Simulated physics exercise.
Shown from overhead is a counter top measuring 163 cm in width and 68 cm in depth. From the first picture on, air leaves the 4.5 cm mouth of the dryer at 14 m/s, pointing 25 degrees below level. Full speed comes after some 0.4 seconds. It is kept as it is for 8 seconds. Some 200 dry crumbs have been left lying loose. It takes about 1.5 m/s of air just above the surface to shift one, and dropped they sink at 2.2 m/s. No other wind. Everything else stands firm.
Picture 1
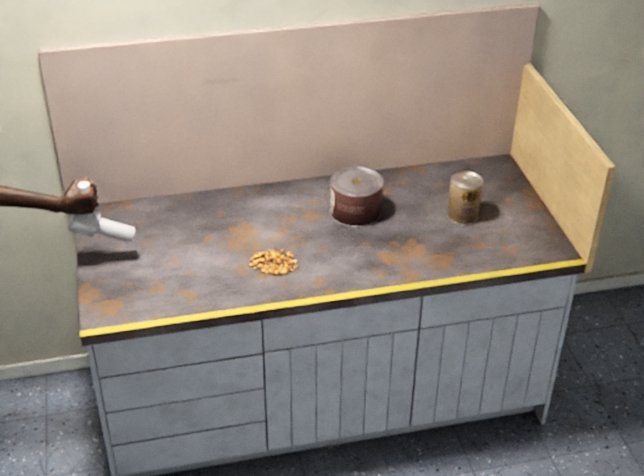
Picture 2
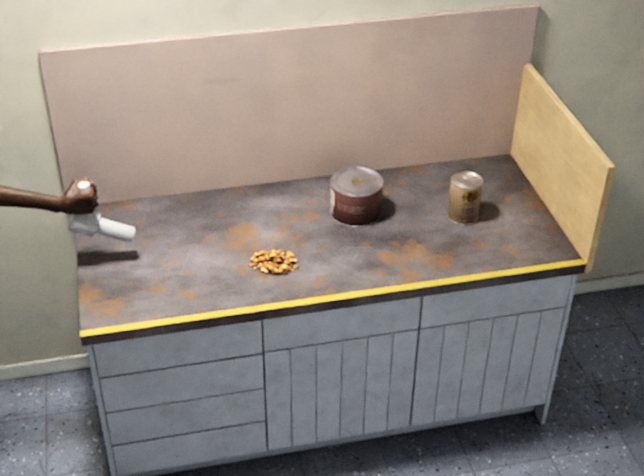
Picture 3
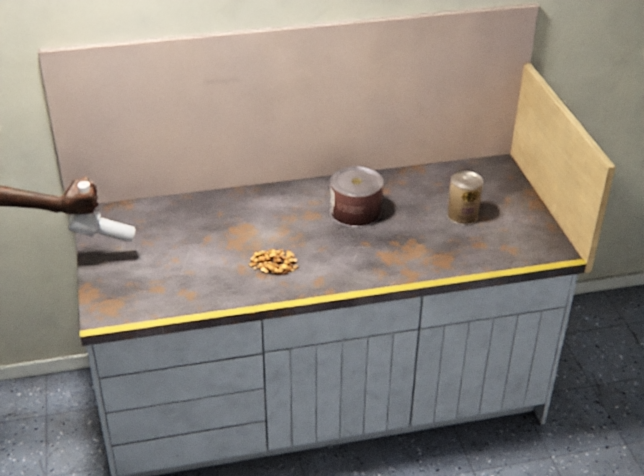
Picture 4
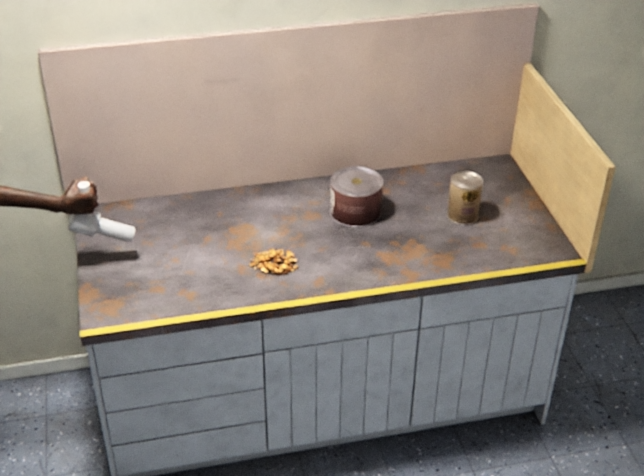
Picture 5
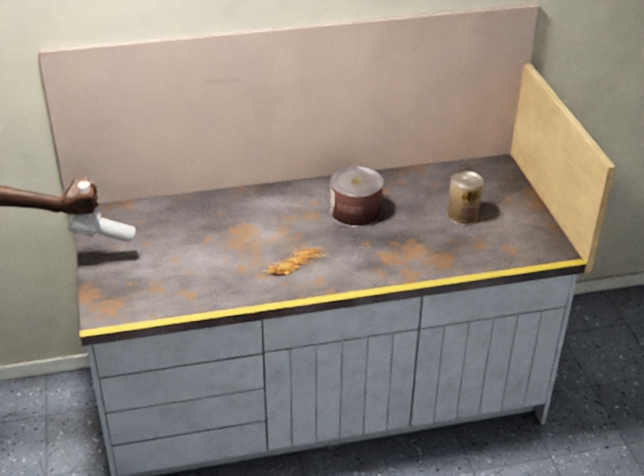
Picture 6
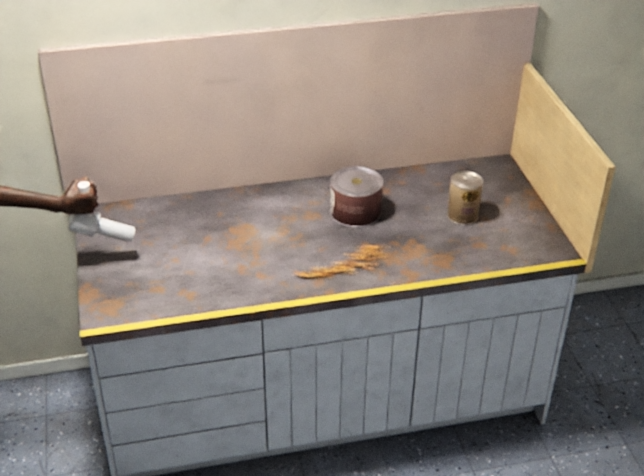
At the start, a hand at the left holds a dryer over a mottled counter top, where a small heap of dry crumbs lies still near two tins. The crumbs then begin to shift and stretch out to the right, and finally all have slid rightward in a loose, streaky patch, while the hand and tins stay put.
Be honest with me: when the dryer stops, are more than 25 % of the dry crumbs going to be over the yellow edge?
I reckon that edge claims more than a quarter of the pile.
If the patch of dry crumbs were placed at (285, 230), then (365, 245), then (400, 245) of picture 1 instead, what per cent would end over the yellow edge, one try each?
It goes 0 %, then 30 %, then 20 %.
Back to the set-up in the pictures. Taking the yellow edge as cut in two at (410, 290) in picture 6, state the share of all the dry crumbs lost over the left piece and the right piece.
My take is close to 0 percent on the left side and near 80 percent on the right.
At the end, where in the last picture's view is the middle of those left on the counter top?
The middle sits near pixel (571, 246).
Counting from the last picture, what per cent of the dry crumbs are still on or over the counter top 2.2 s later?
That comes to roughly 15 % remaining.
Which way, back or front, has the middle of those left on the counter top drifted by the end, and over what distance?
It has shifted to the near edge, by around 15 cm.
Then, 1.2 s after the last picture, 82 % are over the yellow edge; the middle of those still in play is near (573, 248); 85 % have settled or left.
Then, 2.2 s after the last picture, 84 % are over the yellow edge; the middle of those still in play is near (573, 248); 88 % have settled or left.
Then, 4.0 s after the last picture, 84 % are over the yellow edge; the middle of those still in play is near (573, 248); 88 % have settled or left.
Then, 7.6 s after the last picture, at the end, 84 % are over the yellow edge; the middle of those still in play is near (571, 246).
